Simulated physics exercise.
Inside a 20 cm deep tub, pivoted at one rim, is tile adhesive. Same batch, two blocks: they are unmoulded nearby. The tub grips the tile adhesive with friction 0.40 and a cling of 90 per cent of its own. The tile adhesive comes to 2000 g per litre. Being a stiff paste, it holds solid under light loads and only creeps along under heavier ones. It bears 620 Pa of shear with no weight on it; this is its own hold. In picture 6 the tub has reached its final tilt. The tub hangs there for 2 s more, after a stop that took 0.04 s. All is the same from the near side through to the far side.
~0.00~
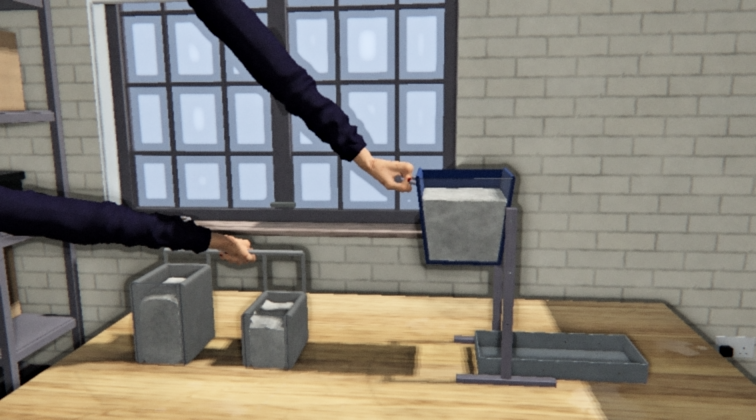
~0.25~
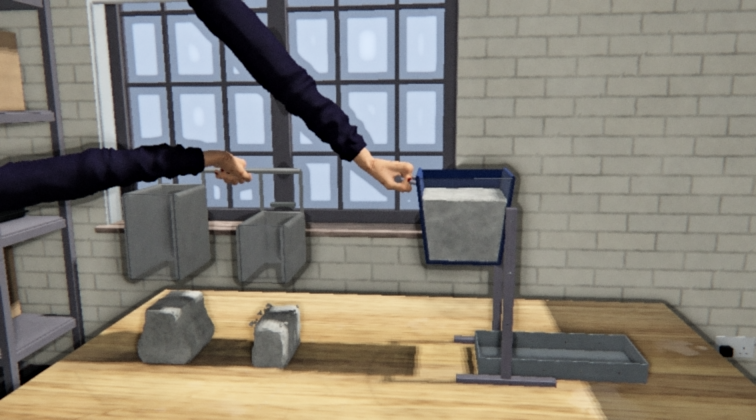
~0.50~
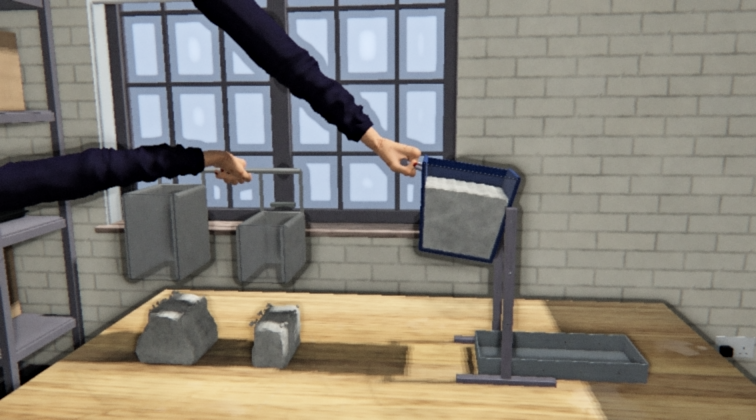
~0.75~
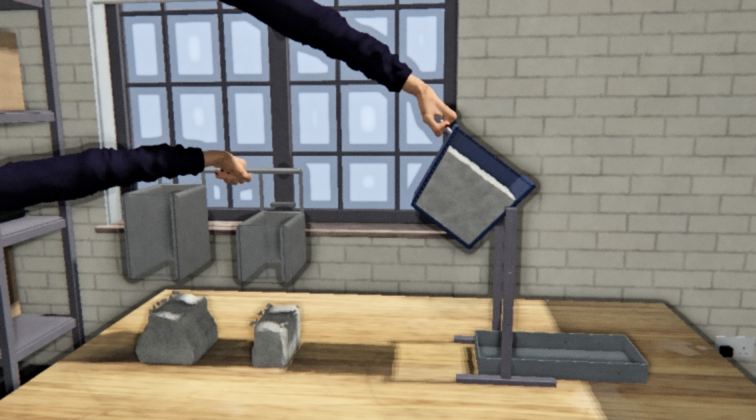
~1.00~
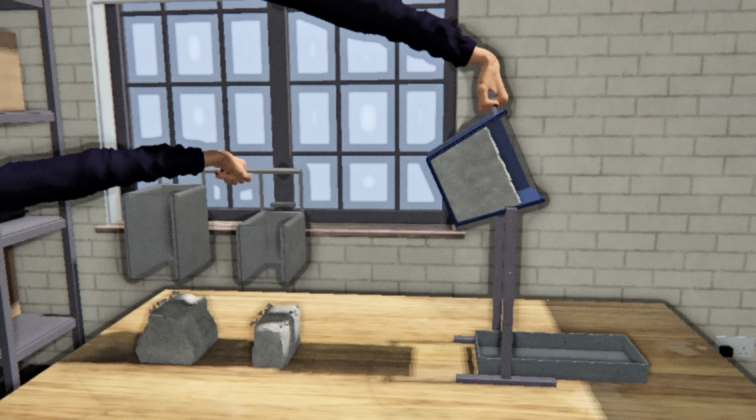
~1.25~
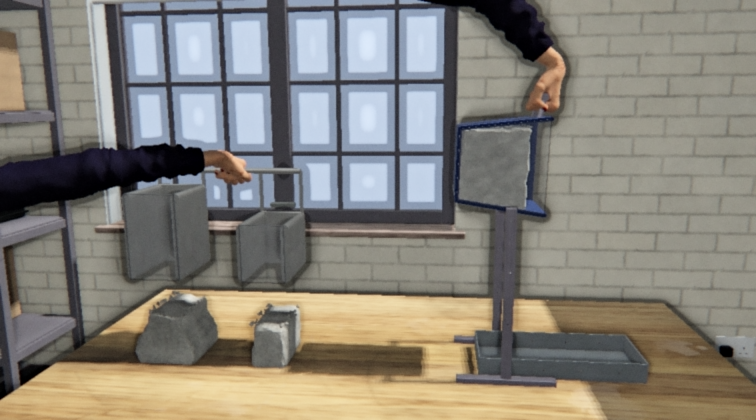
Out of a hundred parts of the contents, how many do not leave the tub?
Around 65 in every hundred.
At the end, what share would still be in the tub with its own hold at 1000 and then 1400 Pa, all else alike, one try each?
About 100 % first, about 100 % second.
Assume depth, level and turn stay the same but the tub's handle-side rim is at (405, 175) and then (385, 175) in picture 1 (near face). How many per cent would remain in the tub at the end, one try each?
Some 45 % and some 35 %, in that order.
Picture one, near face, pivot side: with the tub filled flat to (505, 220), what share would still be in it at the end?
In that case, around 100 percent.
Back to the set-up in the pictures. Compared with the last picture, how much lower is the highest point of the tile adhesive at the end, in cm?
About 9 cm.
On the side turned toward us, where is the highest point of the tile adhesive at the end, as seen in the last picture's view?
Near (522, 166).
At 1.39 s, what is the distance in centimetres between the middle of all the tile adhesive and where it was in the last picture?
Some 3 cm.
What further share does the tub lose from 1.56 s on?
16 %.
After 1.39 s, the tub is at 92 degrees and holds 100 %.
After 1.56 s, the tub is at 92 degrees and holds 81 %.
After 1.73 s, the tub is at 92 degrees and holds 66 %.
After 1.90 s, the tub is at 92 degrees and holds 65 %.
After 3.25 s, the tub is at 92 degrees and holds 65 %.
